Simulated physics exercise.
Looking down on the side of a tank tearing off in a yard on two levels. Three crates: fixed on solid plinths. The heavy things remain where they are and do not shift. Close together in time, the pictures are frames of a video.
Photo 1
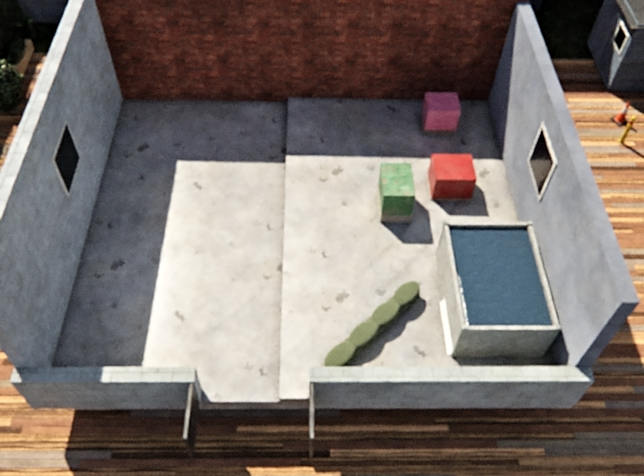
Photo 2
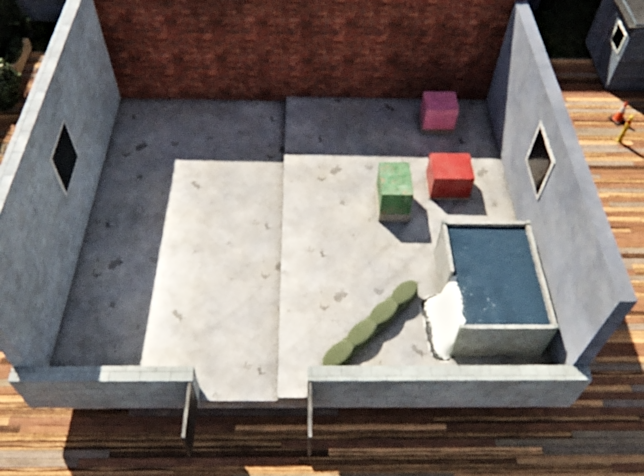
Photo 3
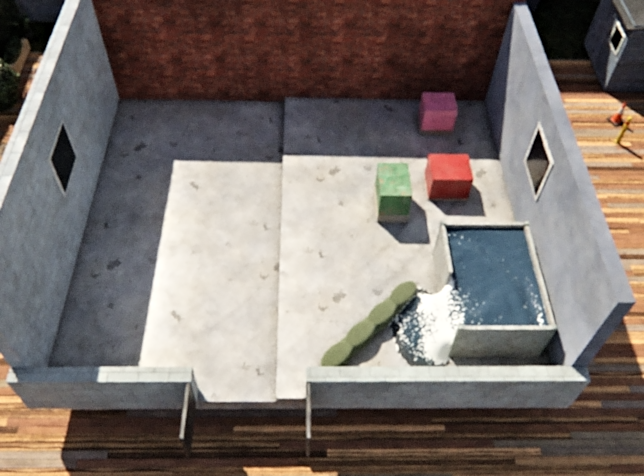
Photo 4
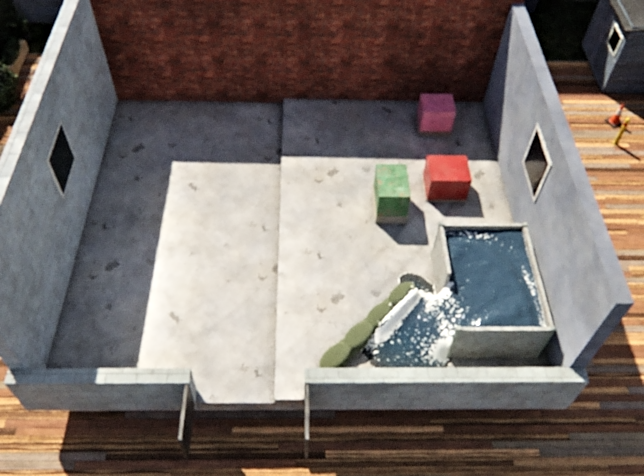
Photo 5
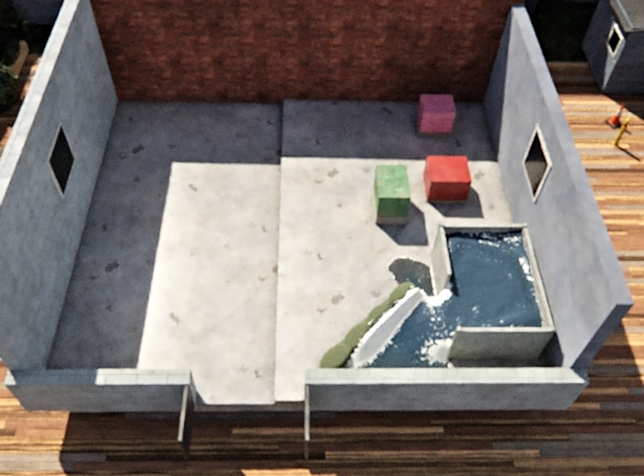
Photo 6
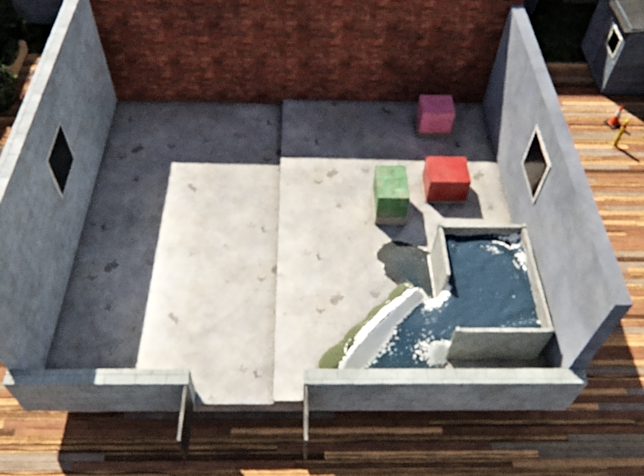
Walled yard seen from above, water bursting from the left side of an open tank and spreading left against a green hedge.
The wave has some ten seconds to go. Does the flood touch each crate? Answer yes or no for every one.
Green crate: No; red crate: Yes; pink crate: No.
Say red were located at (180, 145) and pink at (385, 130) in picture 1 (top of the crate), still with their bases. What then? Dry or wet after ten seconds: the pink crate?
Within ten seconds the pink crate stays untouched.
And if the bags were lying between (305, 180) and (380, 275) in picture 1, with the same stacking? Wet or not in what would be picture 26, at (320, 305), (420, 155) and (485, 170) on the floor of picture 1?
As listed: Submerged, unflooded, unflooded.
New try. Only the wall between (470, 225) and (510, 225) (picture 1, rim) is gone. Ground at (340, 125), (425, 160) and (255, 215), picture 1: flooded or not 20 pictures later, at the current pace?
Sodden, then sodden, then spared.
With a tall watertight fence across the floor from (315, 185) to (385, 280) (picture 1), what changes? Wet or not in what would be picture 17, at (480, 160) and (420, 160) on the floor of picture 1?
As listed: No water, not flooded.
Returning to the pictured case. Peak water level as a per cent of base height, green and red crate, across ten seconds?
I'd say 70 per cent for the first one and 200 per cent for the second.
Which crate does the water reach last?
It is the one in pink.
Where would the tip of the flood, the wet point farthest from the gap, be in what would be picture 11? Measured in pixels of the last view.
The wet point farthest out is around (179, 389).
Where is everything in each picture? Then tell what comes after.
The open tank at (498, 275) is whole and still, in the first picture.
The front is at (447, 359), out from the gap at (452, 316), in the second picture.
Water pours out at (450, 319) and has run to (404, 353), in the third picture.
Water pours out at (448, 321) and has run to (366, 351), in the fourth picture.
The front is at a hidden place, out from the gap at (448, 322), in the fifth picture.
The front is at a hidden place, out from the gap at (447, 322), in the sixth picture.
A moment on, water covers 15 % of the floor; the green crate water round its plinth, the red crate water round its plinth, the pink crate not reached.
Next, water covers 35 % of the floor; the green crate water round its plinth, the red crate water round its plinth, the pink crate not reached.
Then, water covers 50 % of the floor; the green crate water round its plinth, the red crate water round its plinth, the pink crate water round its plinth.
Later, water covers 70 % of the floor; the green crate water round its plinth, the red crate water round its plinth, the pink crate water round its plinth.
In the end, water covers 80 % of the floor; the green crate stayed above the water, the red crate was topped, the pink crate stayed above the water.
